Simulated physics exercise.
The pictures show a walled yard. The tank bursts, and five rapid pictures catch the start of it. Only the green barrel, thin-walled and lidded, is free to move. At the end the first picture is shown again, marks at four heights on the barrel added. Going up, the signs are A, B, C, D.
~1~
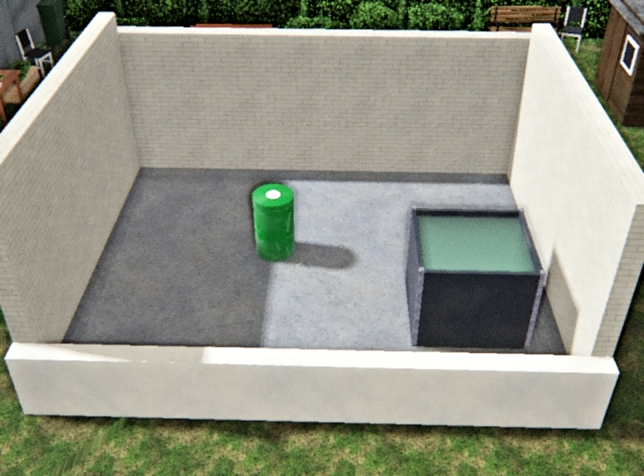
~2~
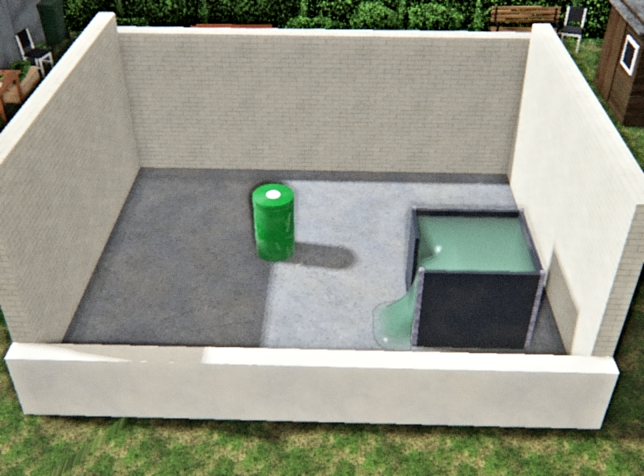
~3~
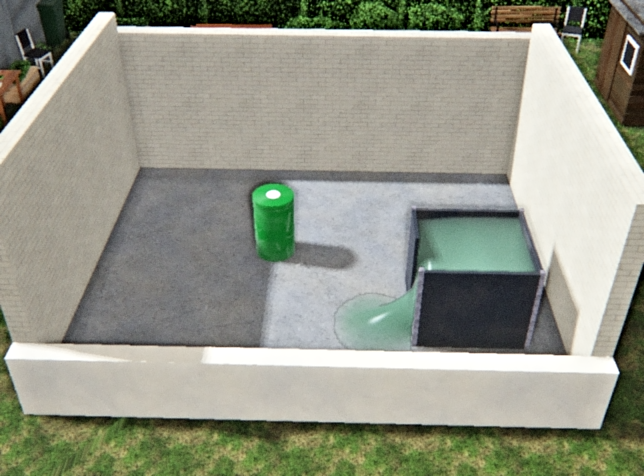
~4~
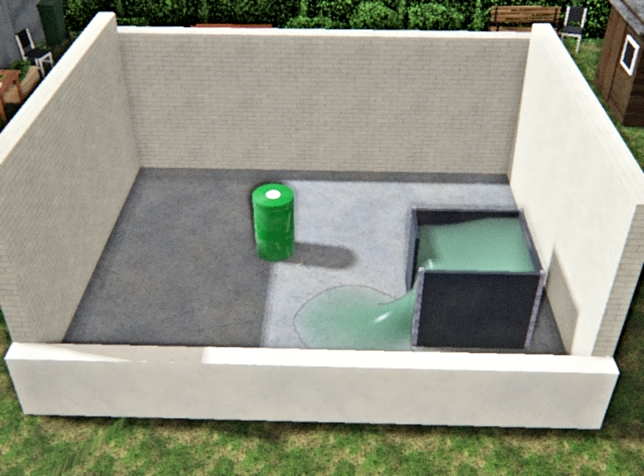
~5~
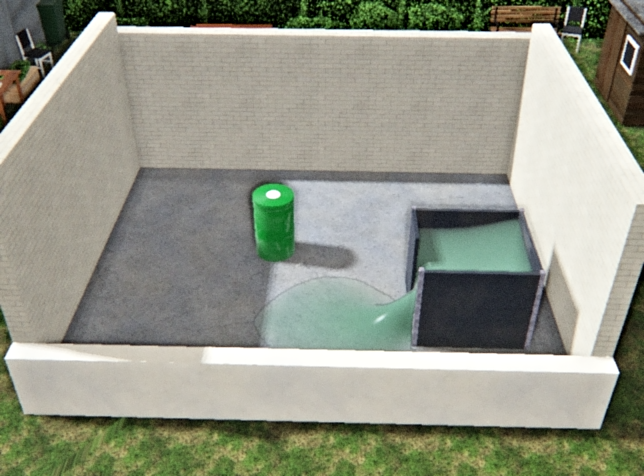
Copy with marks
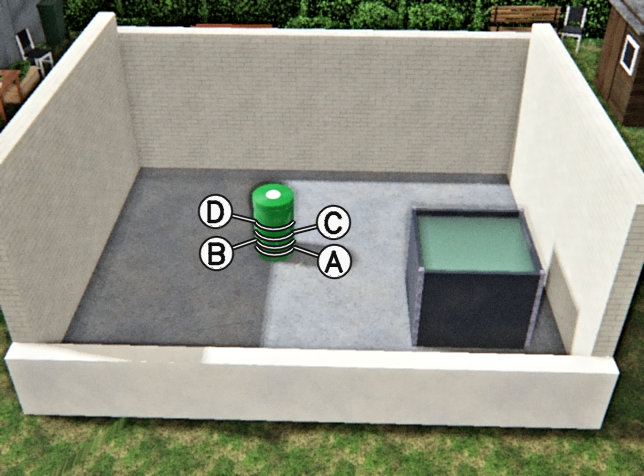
A walled yard with pale brick walls and a grey floor, set on grass, is seen from above at the front. A green barrel with a white spot on its lid stands near the middle, left of a dark, open-topped tank of greenish water at the right. Water pours from the tank's left side and spreads leftward across the floor, while the barrel and camera stay still.
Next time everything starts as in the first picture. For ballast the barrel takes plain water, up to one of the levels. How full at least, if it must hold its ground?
The answer is level A.
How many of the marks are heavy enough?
All of them.
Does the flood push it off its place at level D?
No, not at all.
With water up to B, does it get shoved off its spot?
No, that is safe.
On the marked copy, A at (274, 254); B at (273, 248); C at (273, 239); D at (273, 229); from the bottom up A, B, C, D.
Choosing A, it shifts by a finger or two and stays.
Choosing B, it does not move.
Choosing C, it does not move.
Choosing D, it does not move.
